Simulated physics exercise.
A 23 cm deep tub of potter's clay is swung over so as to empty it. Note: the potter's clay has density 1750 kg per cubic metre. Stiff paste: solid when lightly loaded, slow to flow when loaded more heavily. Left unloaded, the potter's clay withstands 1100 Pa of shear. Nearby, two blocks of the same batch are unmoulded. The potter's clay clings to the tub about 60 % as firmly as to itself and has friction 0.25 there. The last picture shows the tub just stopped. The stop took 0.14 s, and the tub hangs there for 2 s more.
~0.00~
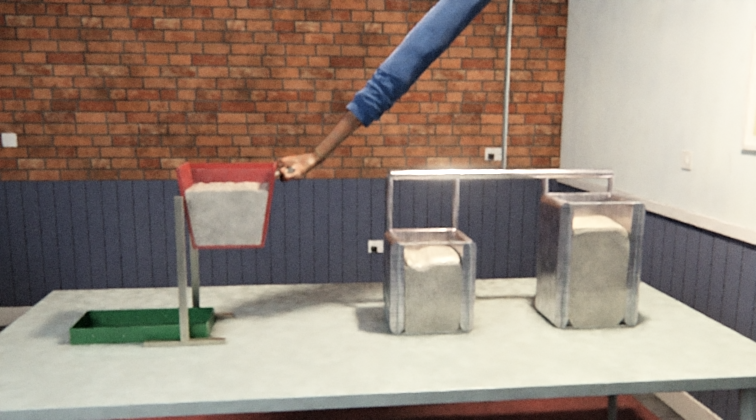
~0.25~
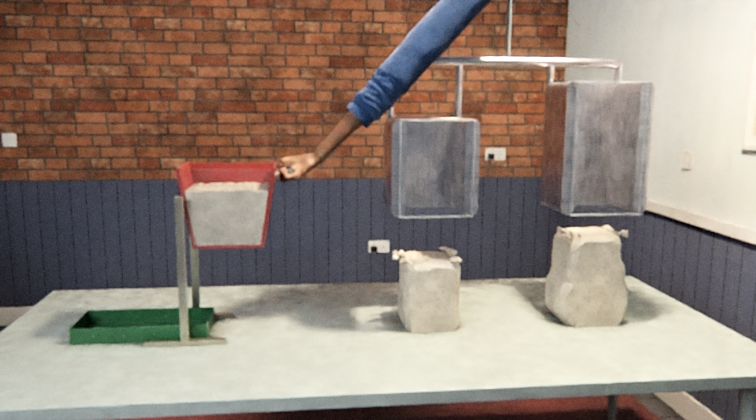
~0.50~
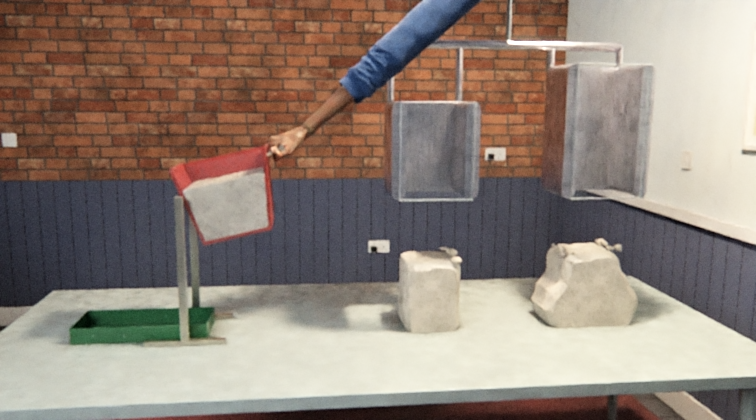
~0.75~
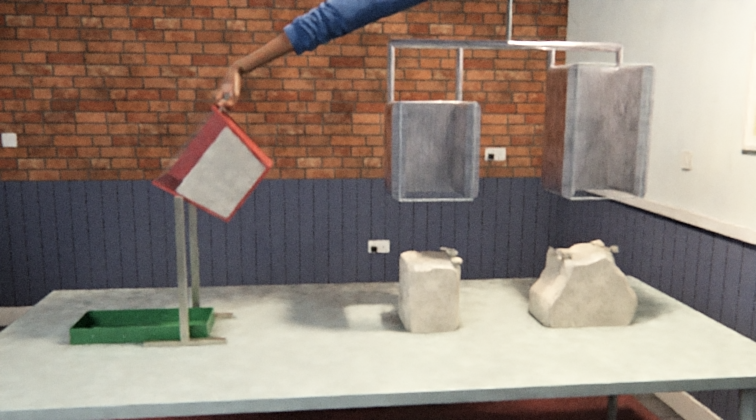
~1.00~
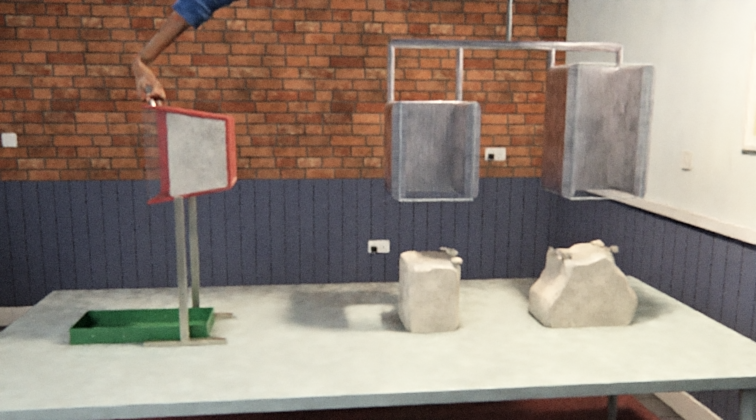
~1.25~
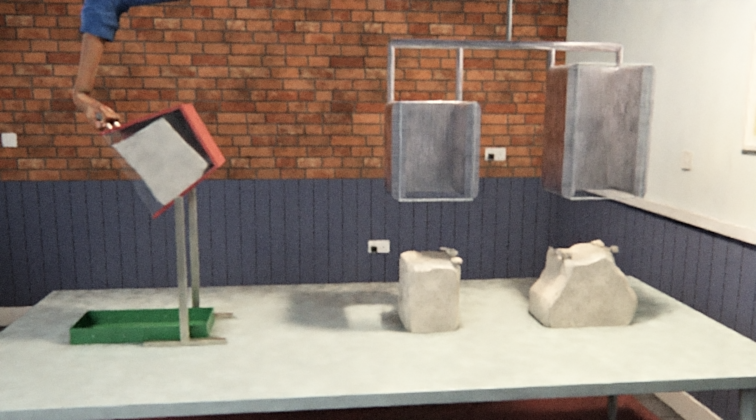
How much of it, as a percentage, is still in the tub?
Near 0 percent is still in the tub.
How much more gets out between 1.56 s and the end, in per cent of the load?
Share of load from then on: Approx. 0 %.
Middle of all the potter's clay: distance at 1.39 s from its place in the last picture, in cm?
Around 12 centimetres.
By 1.39 s, the tub is at 119 degrees and holds 53 %.
By 1.56 s, the tub is at 119 degrees and holds 0 %.
By 1.73 s, the tub is at 119 degrees and holds 0 %.
By 1.90 s, the tub is at 119 degrees and holds 0 %.
By 3.25 s, at the end, the tub is at 119 degrees and holds 0 %.
